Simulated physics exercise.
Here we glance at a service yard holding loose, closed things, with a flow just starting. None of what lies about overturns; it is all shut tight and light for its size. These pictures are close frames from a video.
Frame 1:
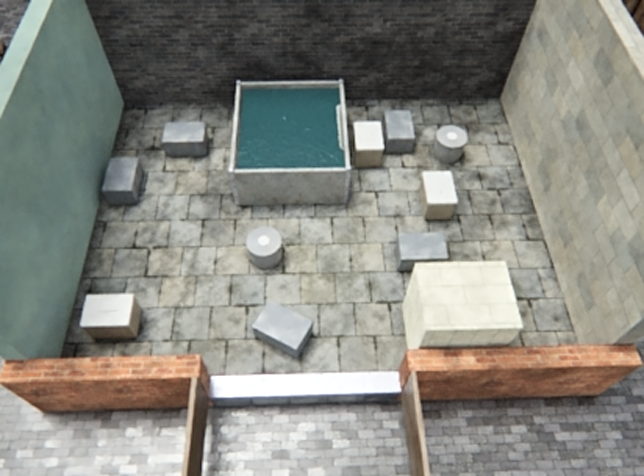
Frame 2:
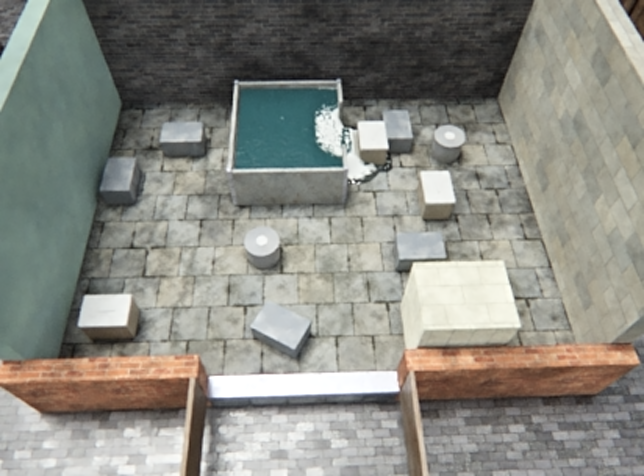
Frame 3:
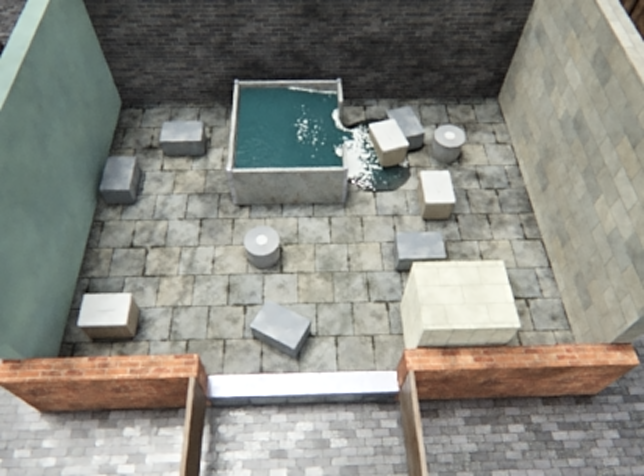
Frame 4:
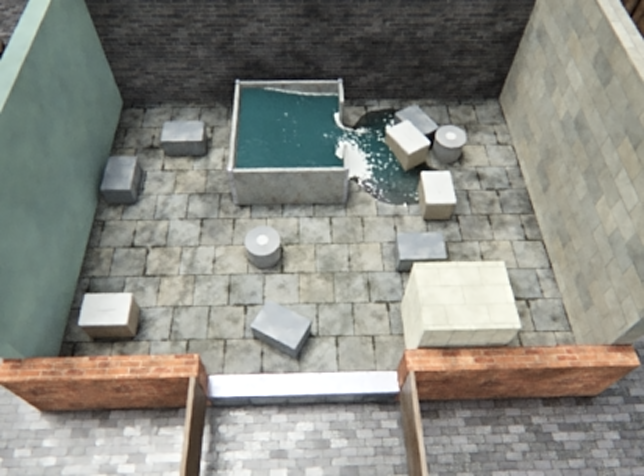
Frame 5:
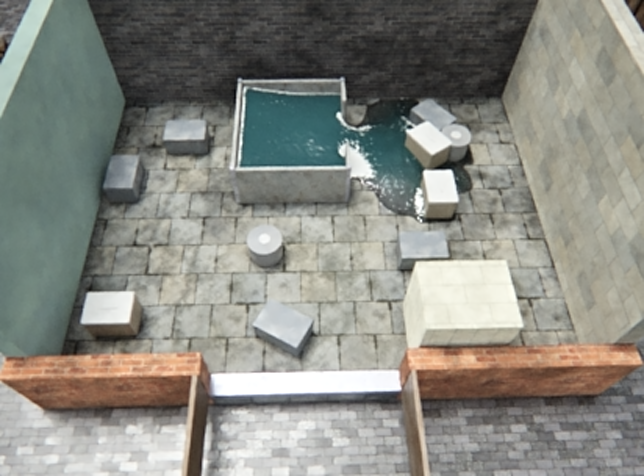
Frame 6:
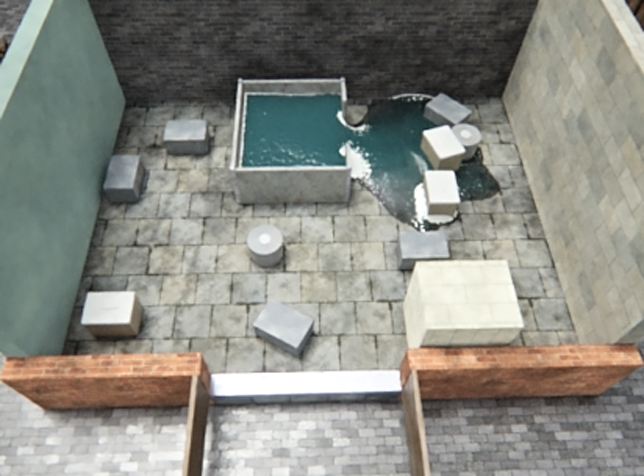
Teal water pours from the tank's right side and pushes nearby blocks rightward across the paving.
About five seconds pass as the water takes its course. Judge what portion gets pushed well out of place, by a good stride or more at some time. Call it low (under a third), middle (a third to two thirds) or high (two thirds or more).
Middle.
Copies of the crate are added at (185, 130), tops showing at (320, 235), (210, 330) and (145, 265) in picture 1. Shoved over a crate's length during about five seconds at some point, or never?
Twin one: Barely shifts; twin two: Barely shifts; twin three: Barely shifts.
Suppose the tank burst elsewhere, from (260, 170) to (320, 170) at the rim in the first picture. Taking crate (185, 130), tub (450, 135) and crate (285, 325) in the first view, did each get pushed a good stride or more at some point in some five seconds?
First stays short of it, second stays short of it, third covers that distance.
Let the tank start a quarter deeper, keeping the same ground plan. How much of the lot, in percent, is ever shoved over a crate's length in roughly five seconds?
I'd put it near 50 per cent of the loose things.
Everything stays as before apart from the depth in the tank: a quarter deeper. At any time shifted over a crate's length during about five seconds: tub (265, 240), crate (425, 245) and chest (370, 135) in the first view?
In the order you named them: Stayed within the threshold, went past the threshold, went past the threshold.
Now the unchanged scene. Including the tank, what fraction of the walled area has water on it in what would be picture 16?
Close to 40 %.
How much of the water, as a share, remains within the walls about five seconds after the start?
Roughly 100 in a hundred.
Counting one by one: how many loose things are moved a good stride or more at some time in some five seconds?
My count comes to 4.
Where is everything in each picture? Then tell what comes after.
In the first frame, a chest at (369, 135), on the bottom; a crate at (399, 124), on the bottom; 0 of 10 have shifted.
In the second frame, a chest at (373, 135), on the bottom, close to its start; a crate at (397, 124), on the bottom; 1 of 10 have shifted.
In the third frame, a chest at (389, 134) rests on the ground, a stride from its start; a crate at (405, 122), on the bottom, close to its start; 2 of 10 have shifted.
In the fourth frame, a chest at (408, 136), on the bottom, a stride from its start; a crate at (417, 120) rests on the ground, close to its start; 2 of 10 have shifted.
In the fifth frame, a chest at (430, 137) rests on the ground, a stride from its start; a crate at (434, 114), on the bottom, a stride from its start; 2 of 10 have shifted.
In the sixth frame, a chest at (444, 141) rests on the ground, a stride from its start; a crate at (449, 108) rests on the ground, a stride from its start; 3 of 10 have shifted.
A moment on, 3 of 10 are well off their spots; 1 afloat.
Next, 4 of 10 are well off their spots; 3 afloat.
Later, 4 of 10 are well off their spots; 4 afloat.
In the end, 4 of 10 are well off their spots, and 4 have been at some point; 4 afloat.
